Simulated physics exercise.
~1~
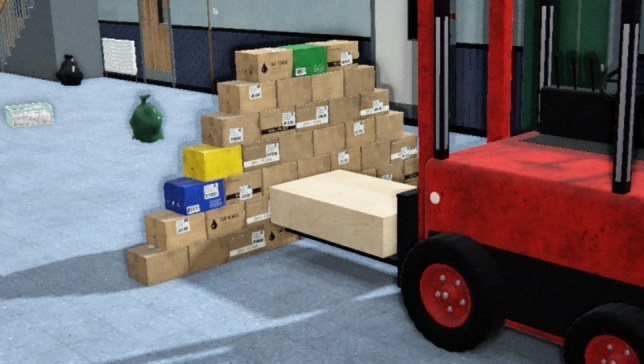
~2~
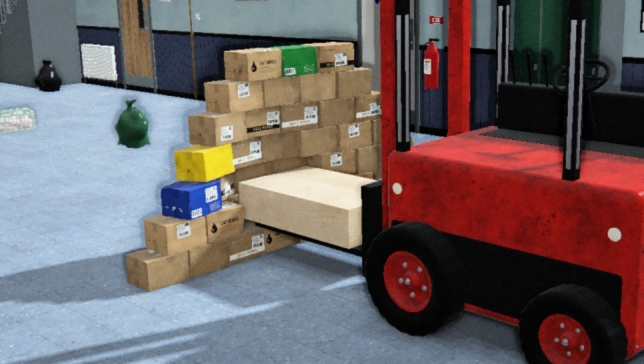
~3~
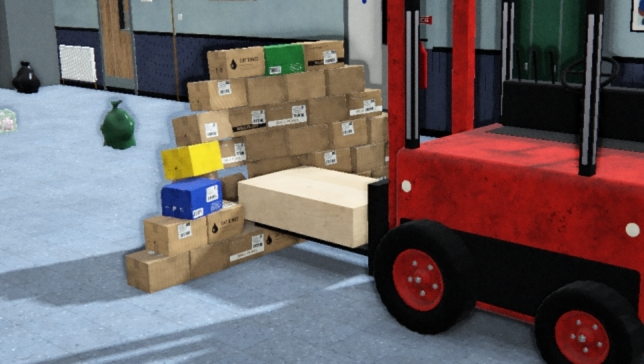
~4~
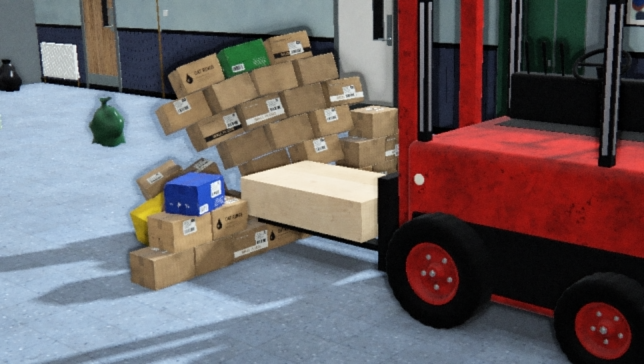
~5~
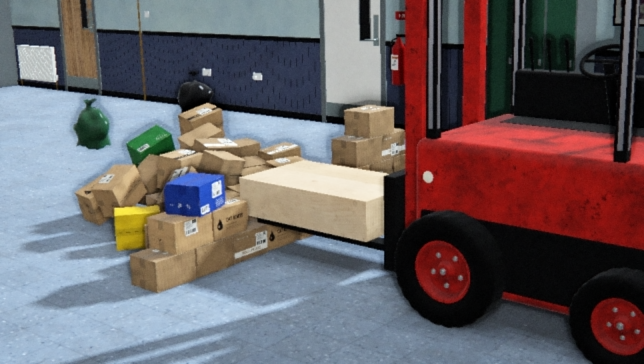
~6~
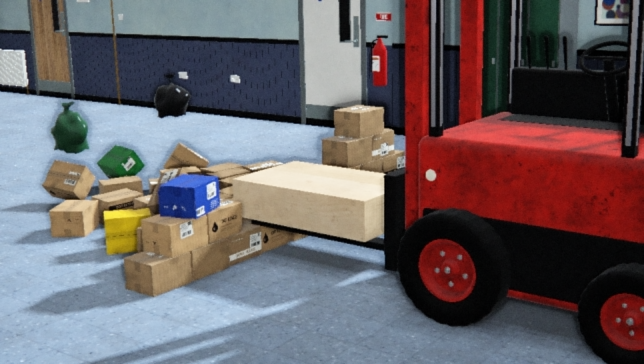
A red lift truck carrying a pale block pushes into a stepped wall of cardboard boxes, which leans left and collapses into a heap, bringing down the green and yellow boxes. The truck stops, and the blue box stays in place on the low stack beside the block.
